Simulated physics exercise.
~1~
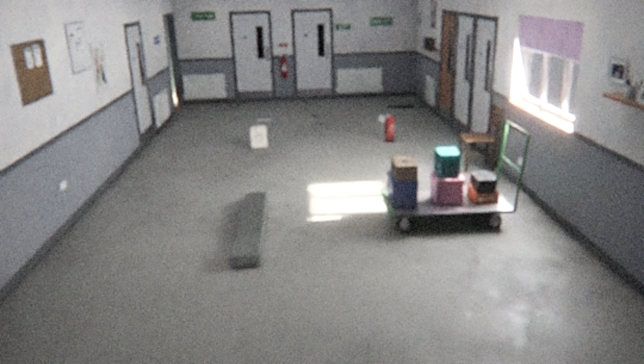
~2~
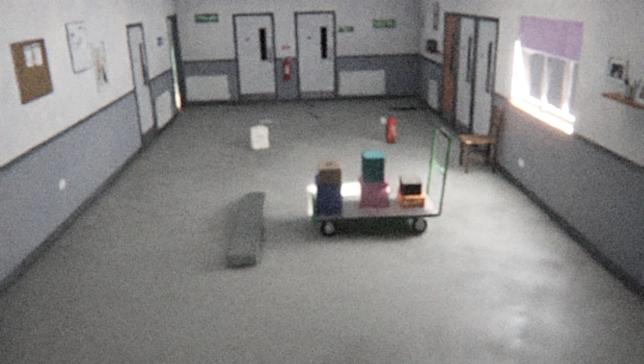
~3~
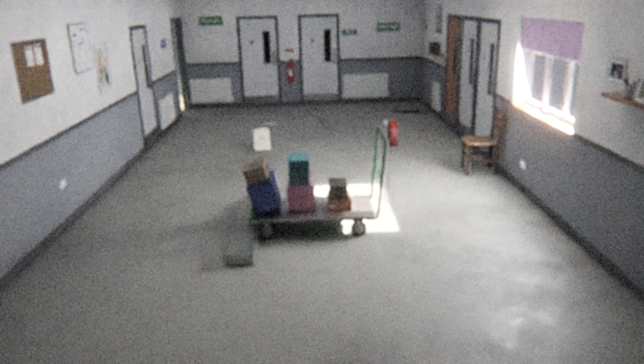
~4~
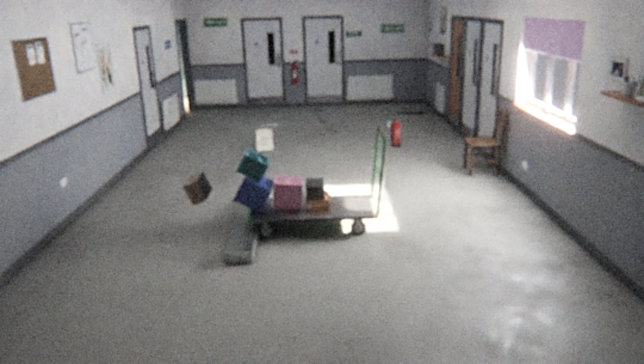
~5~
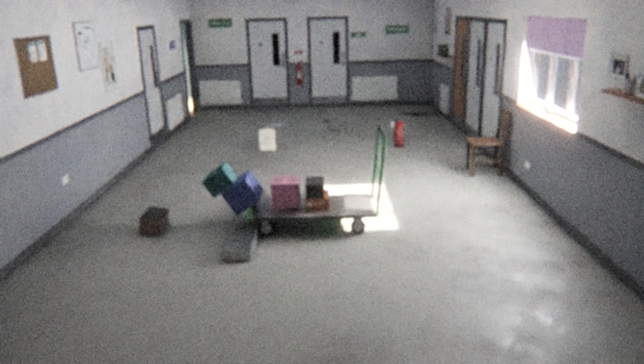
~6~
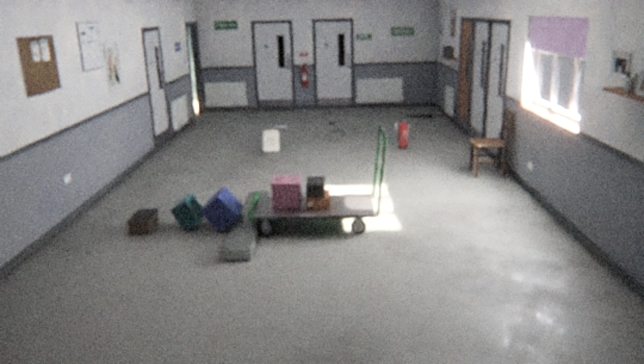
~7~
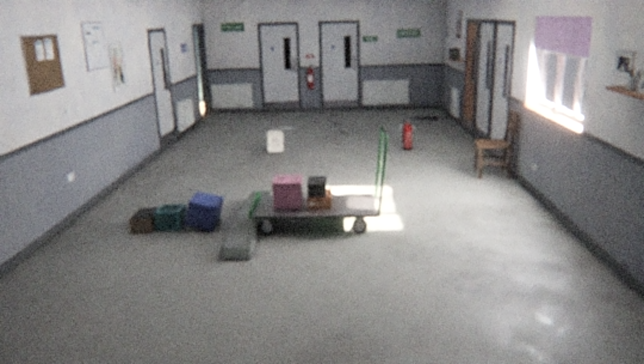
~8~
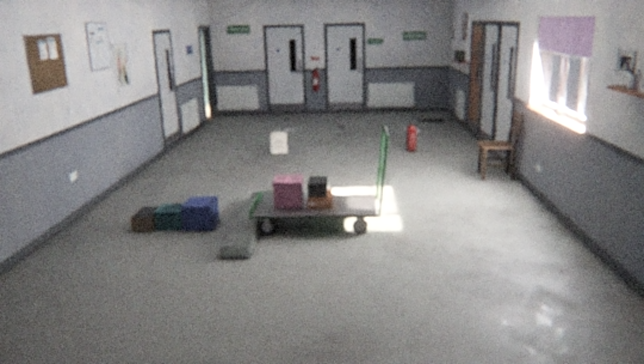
We see a flat cart of boxes roll left across a hall and stop against a low kerb; the brown, teal and blue boxes tumble over its front and settle in a row on the floor, while the pink, black and orange ones stay aboard.
